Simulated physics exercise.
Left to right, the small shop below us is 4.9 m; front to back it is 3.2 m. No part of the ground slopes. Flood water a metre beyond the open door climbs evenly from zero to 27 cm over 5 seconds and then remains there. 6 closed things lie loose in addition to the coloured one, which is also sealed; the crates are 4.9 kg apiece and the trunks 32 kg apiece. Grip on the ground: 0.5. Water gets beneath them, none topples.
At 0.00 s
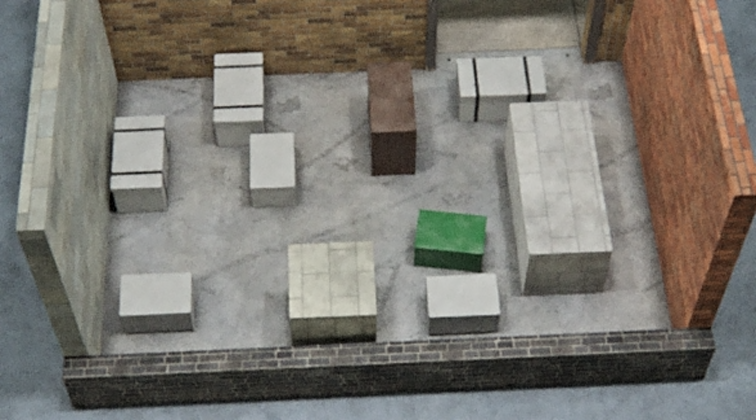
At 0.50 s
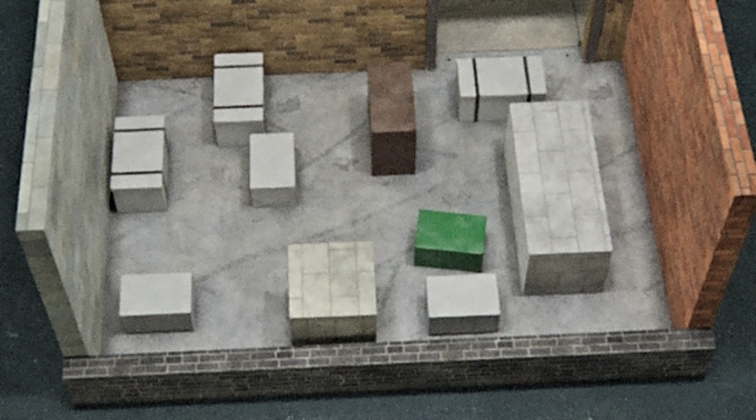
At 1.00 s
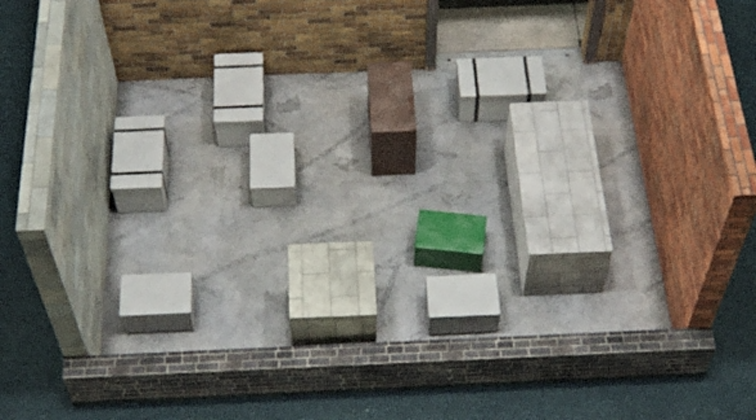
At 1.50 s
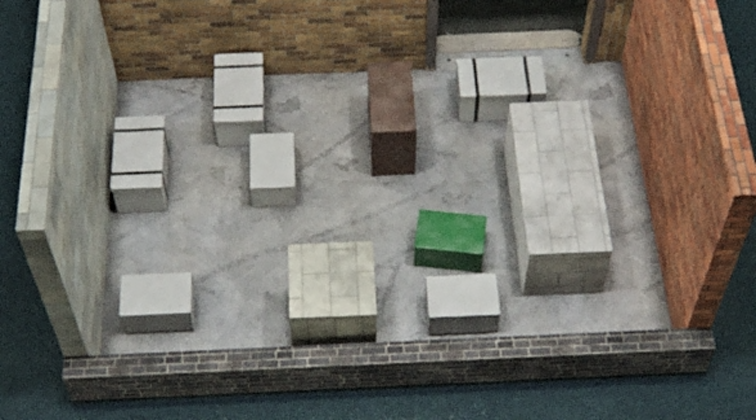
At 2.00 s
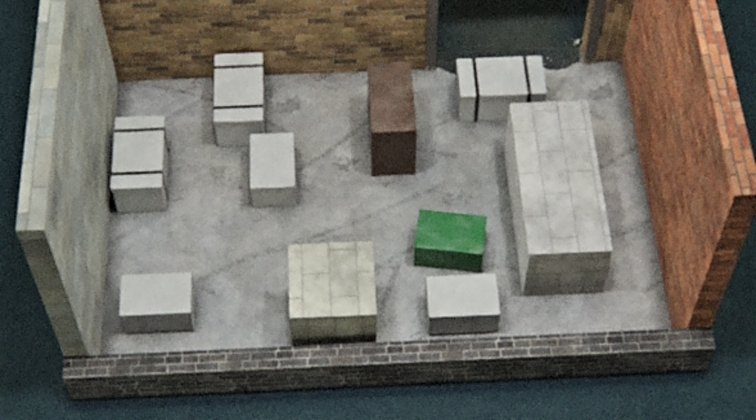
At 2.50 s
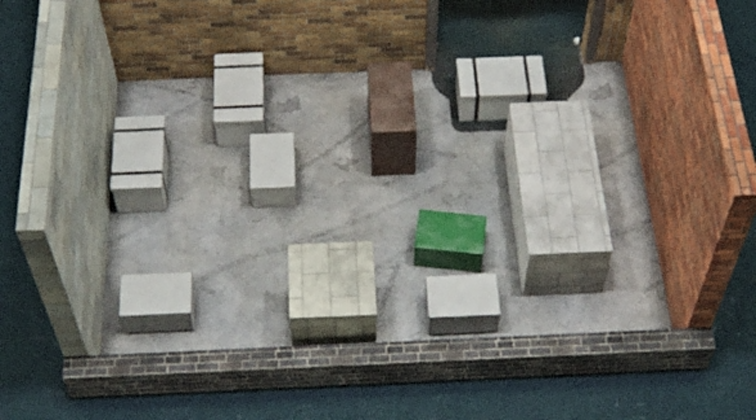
To begin with, a green crate and several pale and brown boxes stand on the dry grey floor of a roofless brick-walled room. The ground outside darkens, then dark water fills the doorway at the back right and spreads inside around the nearby strapped trunk, while nothing on the floor shifts.
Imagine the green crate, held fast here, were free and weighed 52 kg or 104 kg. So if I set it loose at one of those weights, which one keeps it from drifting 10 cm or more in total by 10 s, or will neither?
You need the heavier weight.
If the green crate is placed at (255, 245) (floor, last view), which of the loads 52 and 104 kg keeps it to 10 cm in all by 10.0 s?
Here the lighter suffices.
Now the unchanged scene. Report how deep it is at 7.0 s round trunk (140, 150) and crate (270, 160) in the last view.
Roughly 1 and 3 cm.
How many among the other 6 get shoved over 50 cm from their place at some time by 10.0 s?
That adds up to 2.
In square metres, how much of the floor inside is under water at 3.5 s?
Close to 2.0 m2, I'd say.
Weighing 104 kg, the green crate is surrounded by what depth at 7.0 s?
8 cm, roughly.
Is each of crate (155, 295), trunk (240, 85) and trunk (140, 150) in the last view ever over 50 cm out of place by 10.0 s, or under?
Reading the three in turn gives not surpassed, not surpassed and not surpassed.
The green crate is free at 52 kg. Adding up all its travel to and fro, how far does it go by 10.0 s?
Around 60 cm in total.
After 3.5 s the green crate would be 0 cm from its start with 52 kg and 0 cm from its start with 104 kg; 0 cm of water round it then.
After 4.5 s the green crate would be 0 cm from its start with 52 kg and 0 cm from its start with 104 kg; 0 cm of water round it then.
After 7.0 s the green crate would be 1 cm from its start with 52 kg and 0 cm from its start with 104 kg; 8 cm of water round it then.
After 10.0 s the green crate would be 57 cm from its start with 52 kg and 1 cm from its start with 104 kg; 16 cm of water round it then.
